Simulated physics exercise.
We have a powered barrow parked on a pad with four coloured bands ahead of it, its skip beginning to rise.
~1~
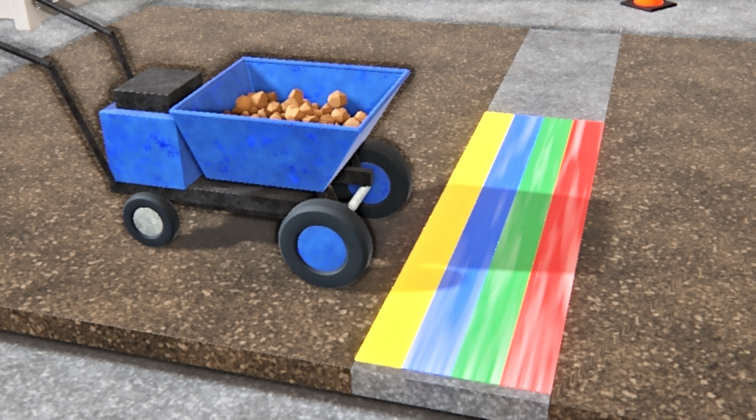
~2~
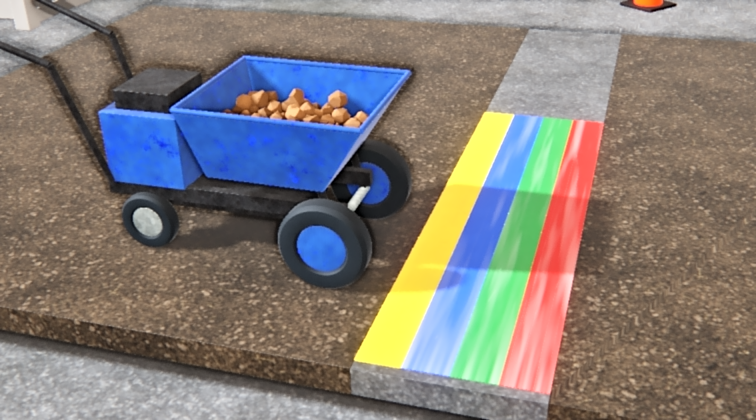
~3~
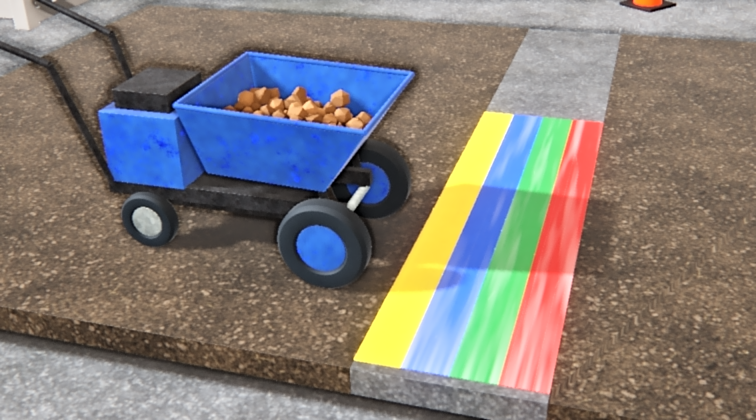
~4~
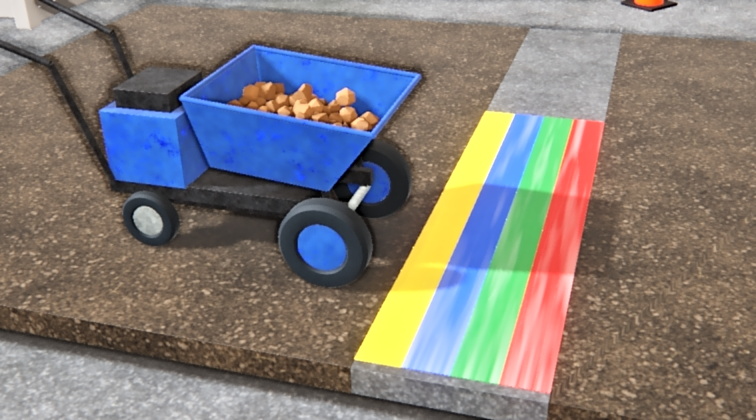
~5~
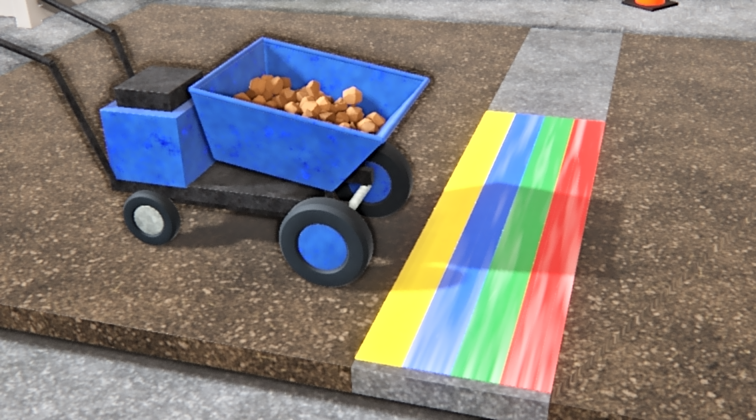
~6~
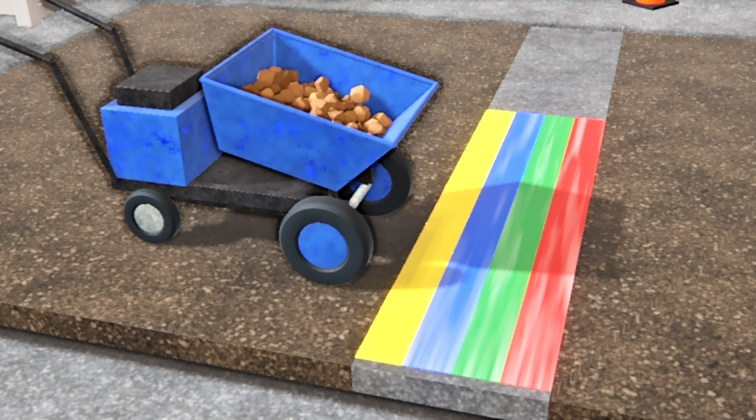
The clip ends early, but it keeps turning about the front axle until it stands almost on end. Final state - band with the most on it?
Green band.
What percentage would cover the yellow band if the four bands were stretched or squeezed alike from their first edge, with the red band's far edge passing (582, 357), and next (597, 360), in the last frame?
Roughly 0 per cent, then roughly 0 per cent.
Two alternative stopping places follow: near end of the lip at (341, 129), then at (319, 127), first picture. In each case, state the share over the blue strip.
Roughly 20 per cent, then roughly 30 per cent.
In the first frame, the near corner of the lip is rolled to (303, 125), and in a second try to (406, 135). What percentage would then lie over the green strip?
The first stop gives 10 per cent; the second gives 10 per cent.
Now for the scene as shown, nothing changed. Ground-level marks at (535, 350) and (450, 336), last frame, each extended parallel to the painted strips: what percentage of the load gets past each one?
Around 10 per cent for the first, and 70 per cent for the second.
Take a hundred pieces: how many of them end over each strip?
I'd put the yellow strip near 0, the blue strip near 10, the green strip near 30 and the red strip near 20.
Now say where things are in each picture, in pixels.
The first picture shows lip of the skip near (359, 131), level; top of the load near (279, 121), clay clods; yellow strip near (397, 325); blue strip near (442, 332); green strip near (487, 339); red strip near (535, 347).
The second picture shows lip of the skip near (361, 131), level; top of the load near (279, 120).
The third picture shows lip of the skip near (365, 133), tipped barely; top of the load near (282, 118).
The fourth picture shows lip of the skip near (372, 136), tipped barely; top of the load near (273, 109).
The fifth picture shows lip of the skip near (382, 140), tipped a little; top of the load near (279, 104).
The sixth picture shows lip of the skip near (393, 146), tipped a little; top of the load near (267, 96); yellow strip near (398, 322); blue strip near (442, 329); green strip near (488, 337); red strip near (535, 345).
Shortly afterwards, skip tipped steeply; the whole lot in the skip.
Next, skip tipped right over; all but a few in the skip; only a few over the blue strip; only a few over the green strip.
Some moments later, skip tipped right over; near a third in the skip; a little over the blue strip; near a third over the green strip; near a quarter over the red strip; a little off the paint.
In the end, skip tipped right over; near a third in the skip; none at all over the yellow strip; a little over the blue strip; near a third over the green strip; near a quarter over the red strip; a little off the paint.
